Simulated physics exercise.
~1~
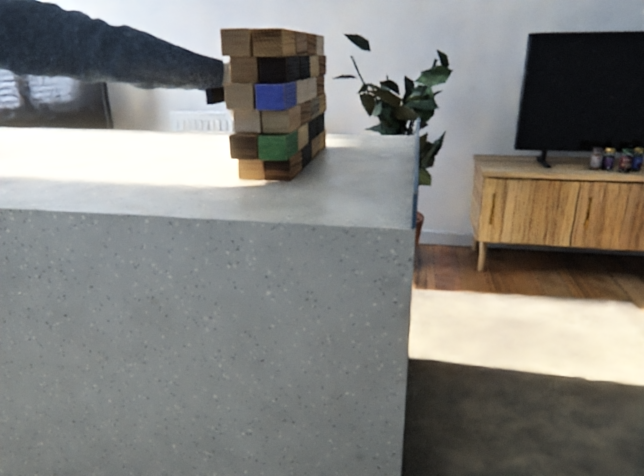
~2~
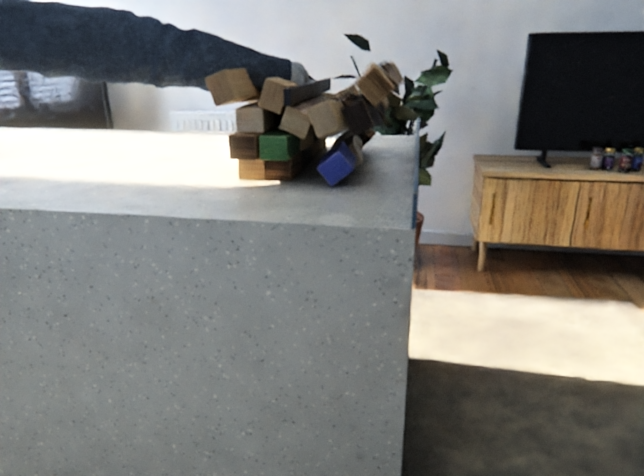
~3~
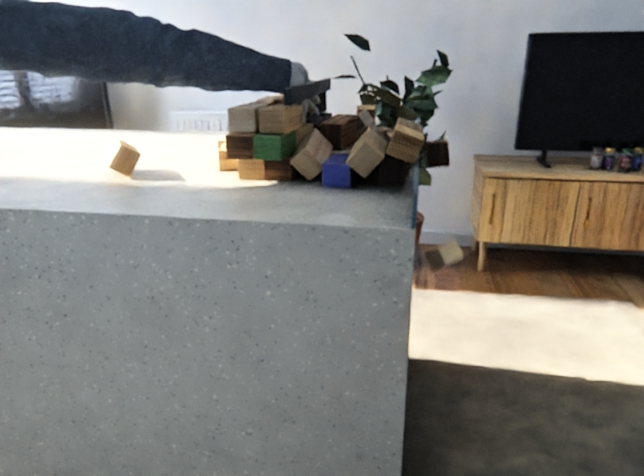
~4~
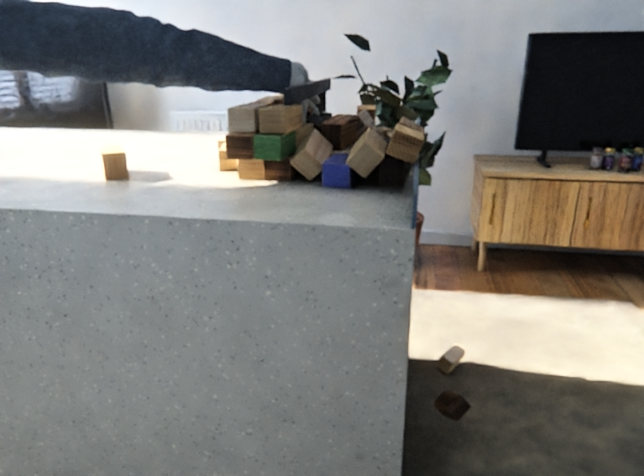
Sleeved arm pushing over a stacked tower of wooden blocks on a grey surface, most piling up, two falling toward the floor.
